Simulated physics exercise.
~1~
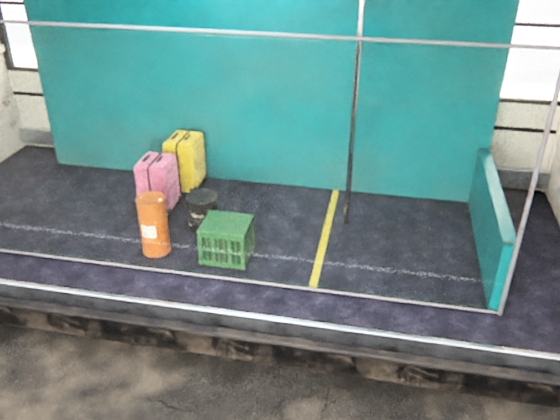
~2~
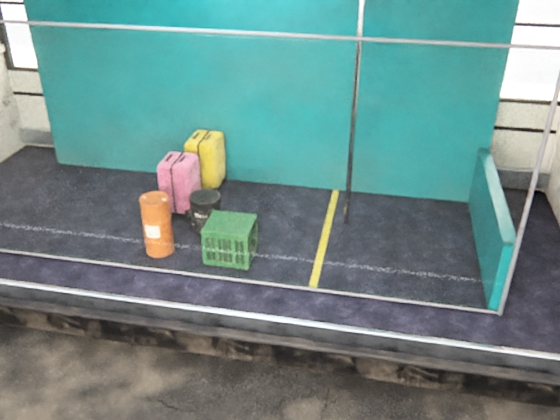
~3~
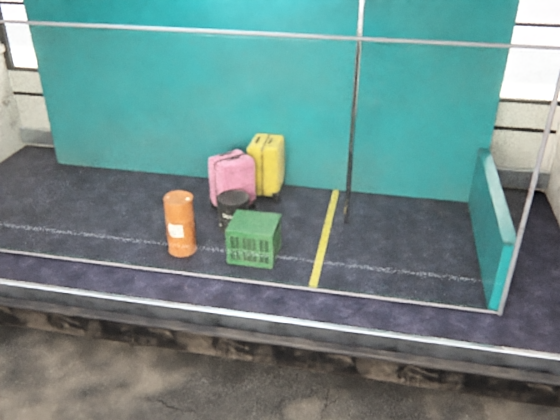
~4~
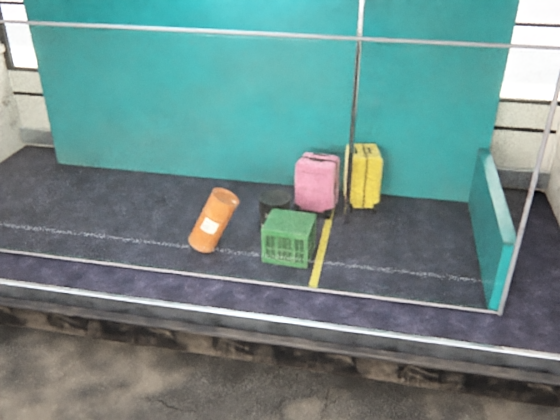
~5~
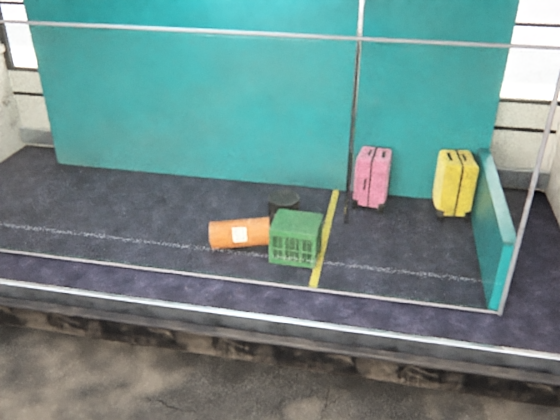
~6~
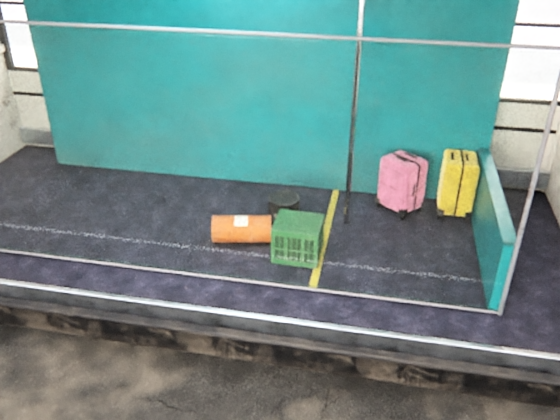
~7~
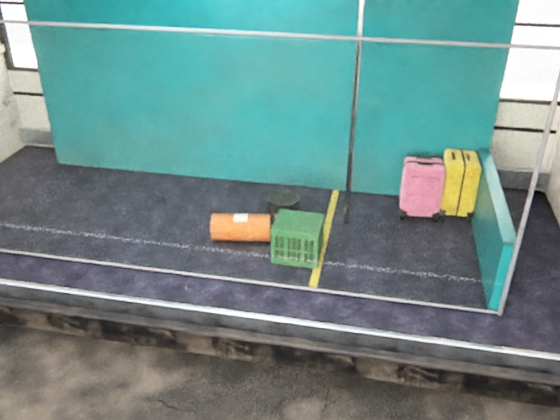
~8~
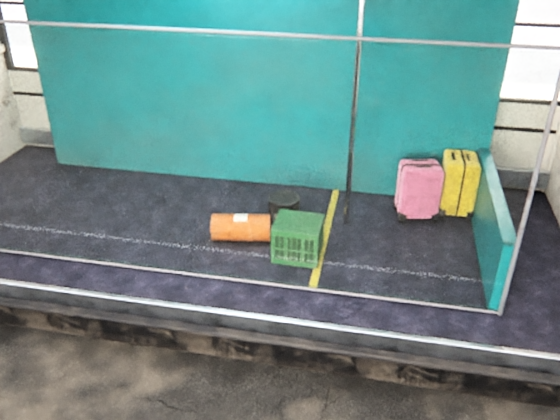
Two wheeled cases roll right past the yellow line while the orange drum topples short of it.
